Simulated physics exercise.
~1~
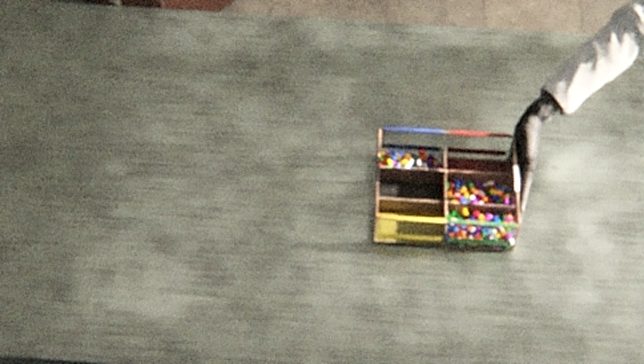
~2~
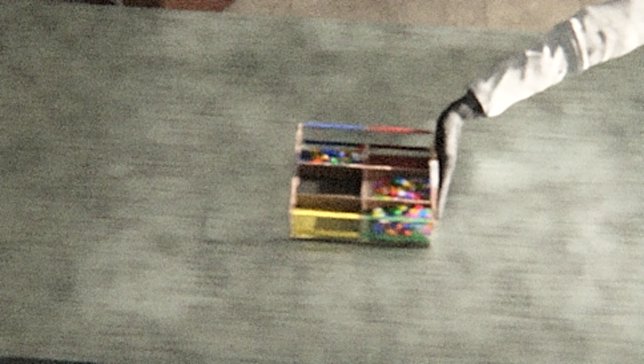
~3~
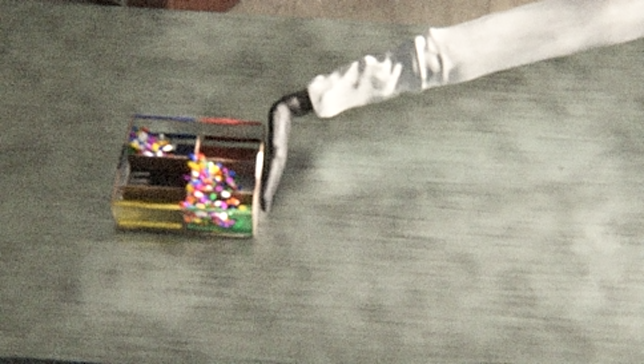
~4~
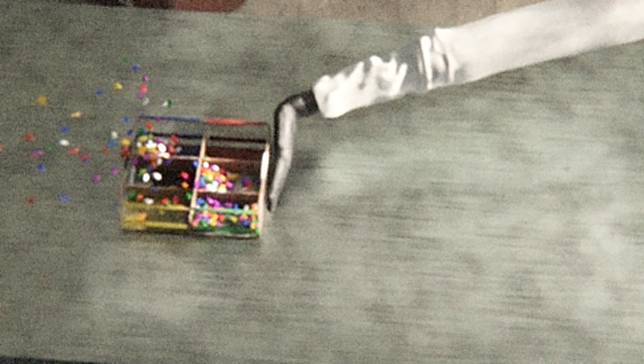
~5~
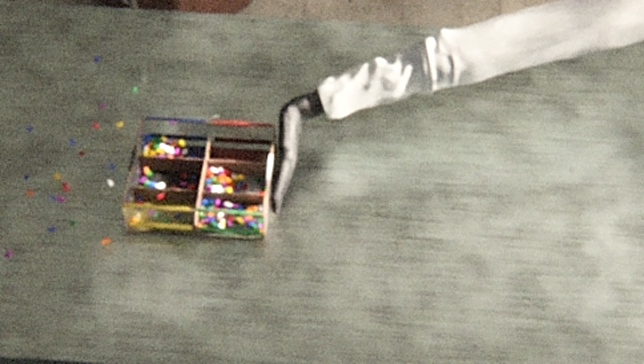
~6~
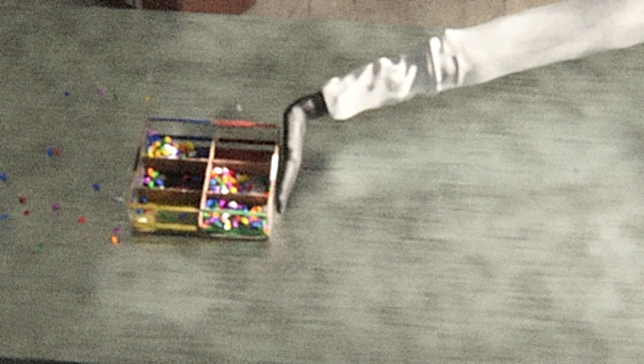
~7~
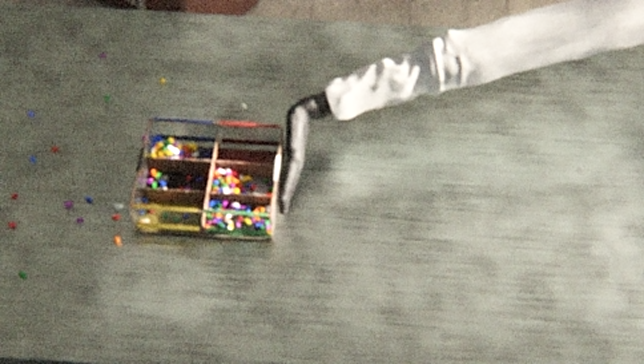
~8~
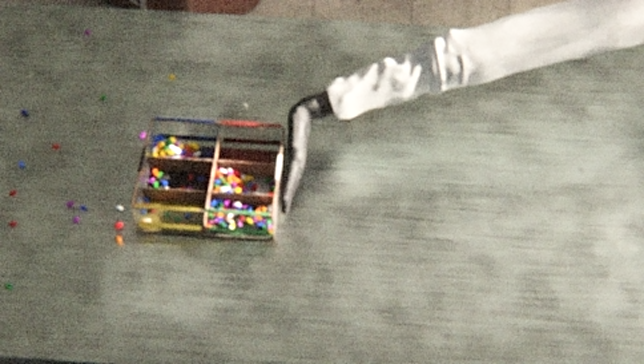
An arm in a pale sleeve with a dark hand holds the right side of a divided tray on a grey-green surface, seen from above. The tray has small multicoloured pieces in some compartments, with blue and red along its far edge and yellow at the near left. The hand moves the tray quickly leftward, then stops it abruptly. Pieces fly up and forward, some landing in other compartments and others scattering over the surface to the left. At the end the tray rests beside the hand, most pieces still inside and a few strewn beyond it.
